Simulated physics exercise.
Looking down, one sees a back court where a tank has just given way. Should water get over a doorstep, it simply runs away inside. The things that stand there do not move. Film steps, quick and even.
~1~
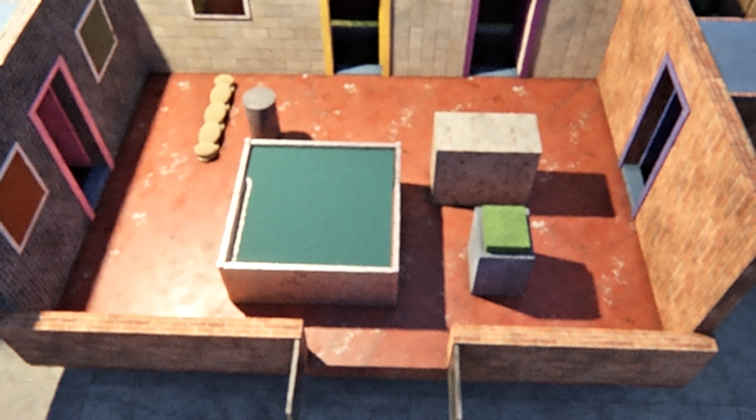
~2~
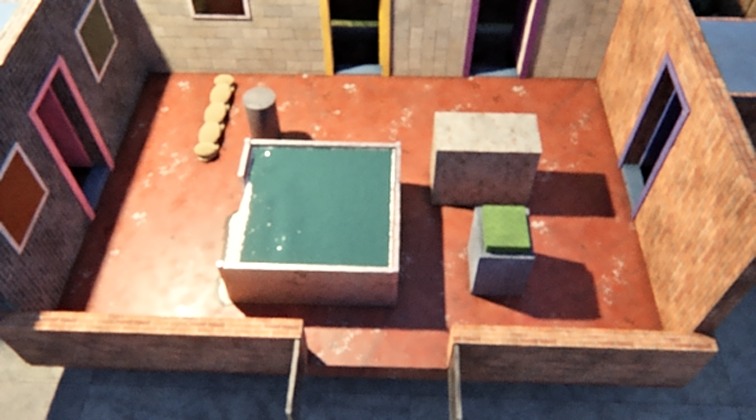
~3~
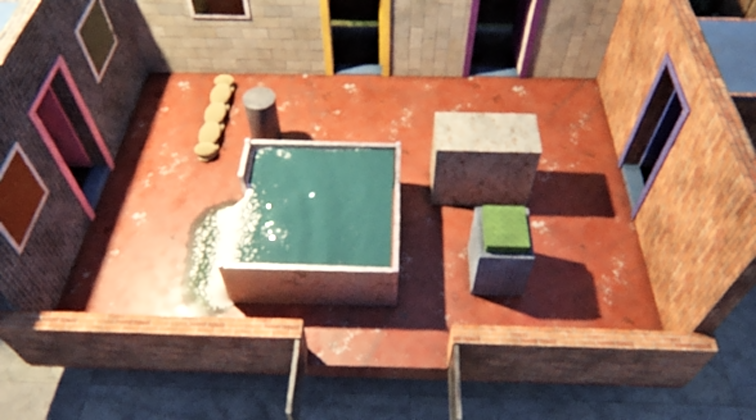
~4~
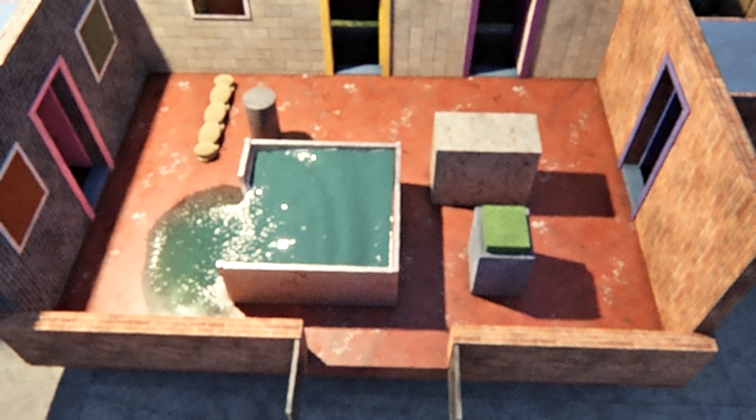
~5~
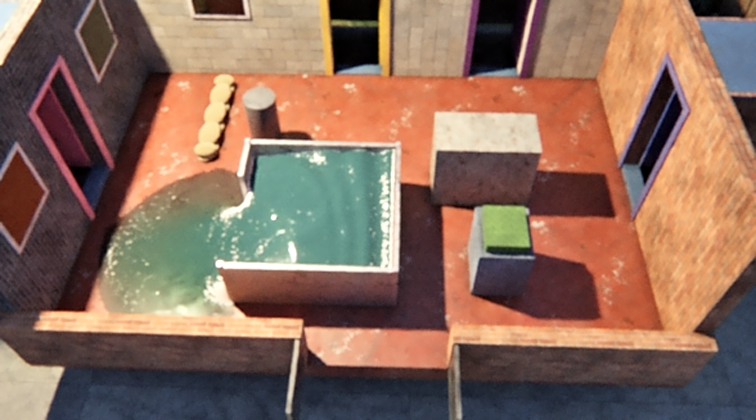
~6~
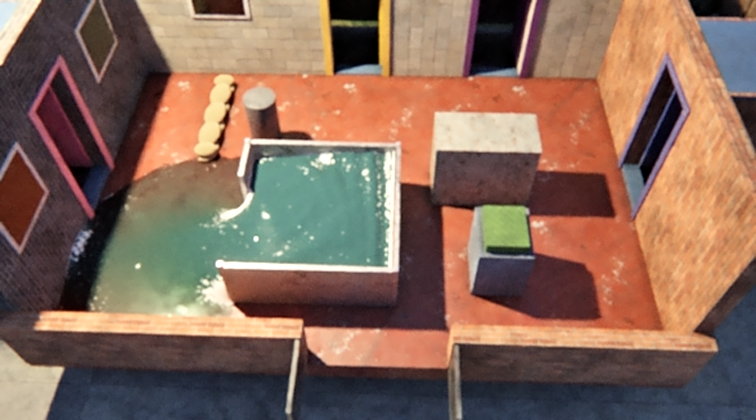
Green water burst through the left side of a square tank in a walled courtyard, foaming at first, then spread across the red floor toward the left wall while the blocks nearby stayed still.
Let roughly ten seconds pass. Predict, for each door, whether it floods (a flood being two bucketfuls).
Prediction: The pink door floods; the purple door stays unflooded; the blue door stays unflooded; the yellow door stays unflooded.
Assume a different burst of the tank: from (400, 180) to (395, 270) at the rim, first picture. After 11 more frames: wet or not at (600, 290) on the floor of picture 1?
Answer: Under water.
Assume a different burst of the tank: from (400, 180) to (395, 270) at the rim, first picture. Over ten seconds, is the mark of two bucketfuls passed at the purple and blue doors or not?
Note - purple door: Past the mark, blue door: Past the mark.
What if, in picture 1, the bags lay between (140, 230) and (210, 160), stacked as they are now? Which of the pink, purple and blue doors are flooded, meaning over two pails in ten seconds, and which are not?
So, pink door exceeds the limit; purple door holds the line; blue door holds the line.
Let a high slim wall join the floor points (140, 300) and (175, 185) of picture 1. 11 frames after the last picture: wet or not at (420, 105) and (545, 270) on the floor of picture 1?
Not wet, not wet.
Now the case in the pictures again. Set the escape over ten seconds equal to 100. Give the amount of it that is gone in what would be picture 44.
65 per cent.
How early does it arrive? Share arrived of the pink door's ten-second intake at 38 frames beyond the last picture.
Some 75 per cent.
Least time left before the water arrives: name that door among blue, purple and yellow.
If you ask me, it's the yellow door.
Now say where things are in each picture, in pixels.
The first picture shows still water in the water tank at (316, 204).
In the second picture, water pours out at (241, 244) and has run to (230, 304).
In the third picture, water pours out at (241, 244) and has run to (206, 311).
In the fourth picture, water pours out at (242, 246) and has run to (163, 221).
In the fifth picture, the front is at (109, 240), out from the gap at (242, 245).
In the sixth picture, the front is at (64, 292), out from the gap at (242, 245).
A moment on, water covers 20 % of the floor; the pink door over two buckets in, the purple door not reached, the blue door not reached, the yellow door not reached.
Next, water covers 25 % of the floor; the pink door far over two buckets in, the purple door not reached, the blue door not reached, the yellow door not reached.
Then, water covers 35 % of the floor; the pink door far over two buckets in, the purple door not reached, the blue door not reached, the yellow door not reached.
Later, water covers 80 % of the floor; the pink door far over two buckets in, the purple door wet at the sill, nothing in, the blue door not reached, the yellow door wet at the sill, nothing in.
In the end, water covers 95 % of the floor; the pink door far over two buckets in, the purple door wet at the sill, nothing in, the blue door wet at the sill, nothing in, the yellow door wet at the sill, nothing in.
